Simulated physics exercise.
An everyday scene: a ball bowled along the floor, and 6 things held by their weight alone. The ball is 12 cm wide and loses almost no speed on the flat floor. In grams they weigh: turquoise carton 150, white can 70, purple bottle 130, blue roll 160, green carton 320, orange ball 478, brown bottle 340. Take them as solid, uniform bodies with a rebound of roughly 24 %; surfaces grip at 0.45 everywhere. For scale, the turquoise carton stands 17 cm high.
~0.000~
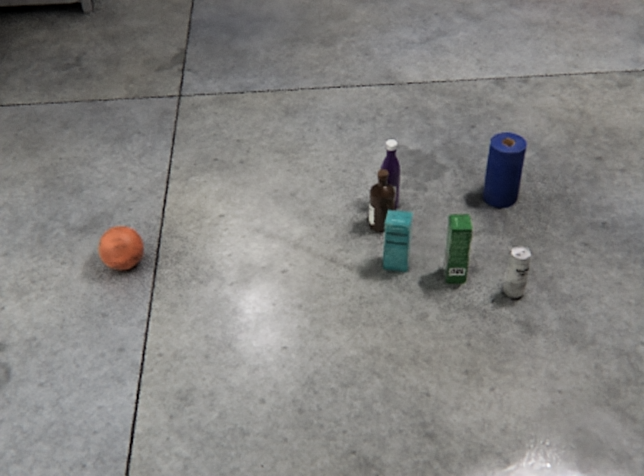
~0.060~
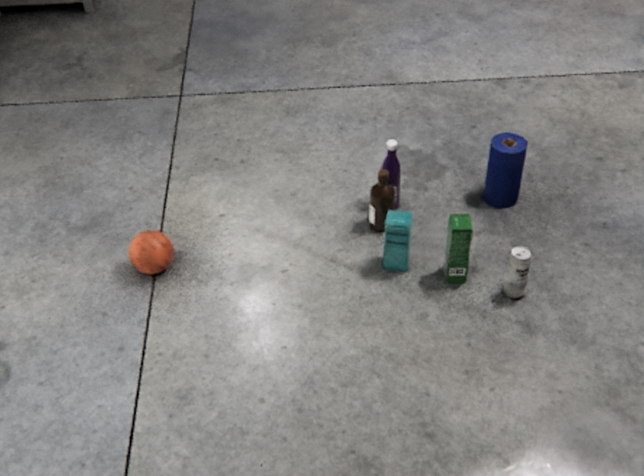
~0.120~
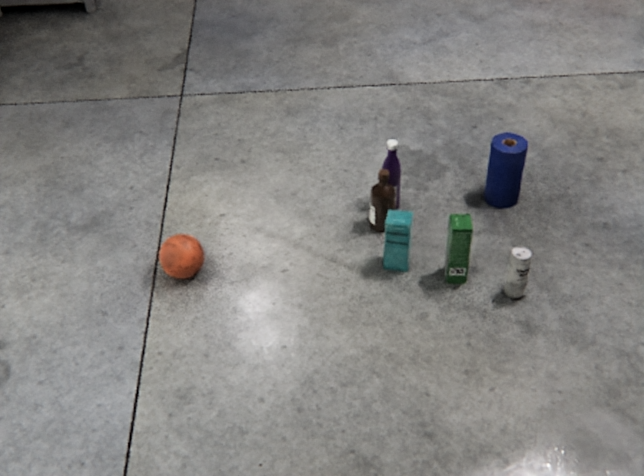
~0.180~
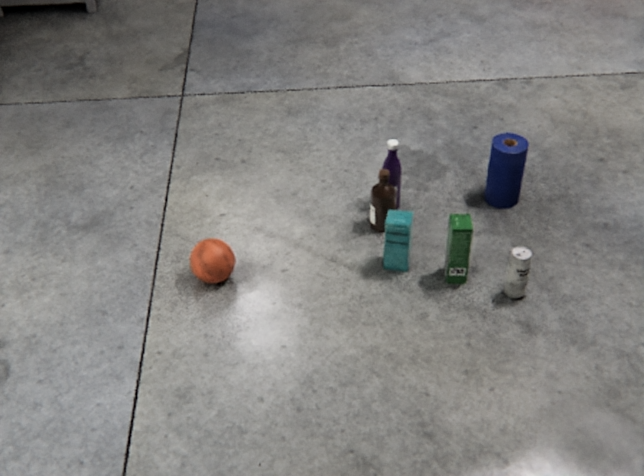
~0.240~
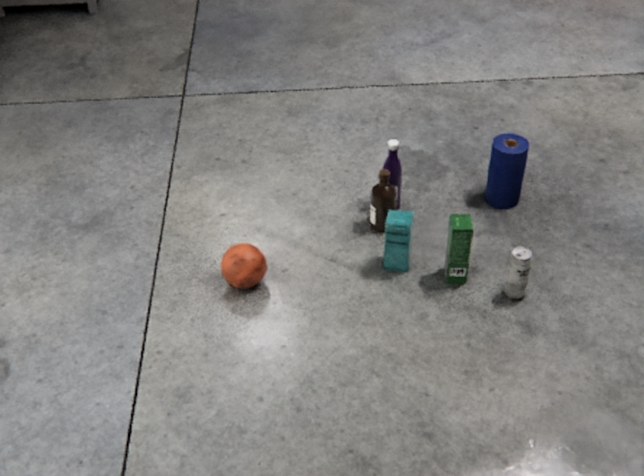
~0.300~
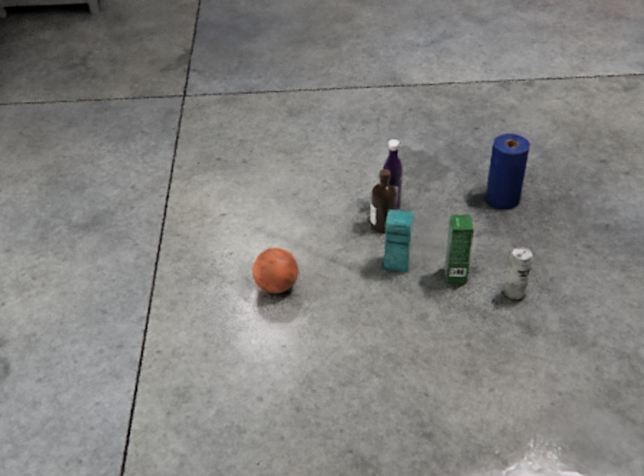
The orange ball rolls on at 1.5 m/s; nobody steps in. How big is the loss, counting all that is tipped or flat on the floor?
Tipped or gone: Zero.
After 0.50 s, 74 cm rolled; orange ball near (385, 289).
After 0.80 s, 119 cm rolled; orange ball near (561, 317).
After 1.10 s, 162 cm rolled.
After 1.40 s, things are still on the move.
In the end (1.5 s), all 6 under 8 cm from the start. At the end, from the last picture's camera, turquoise carton near (399, 241), white can near (518, 274).
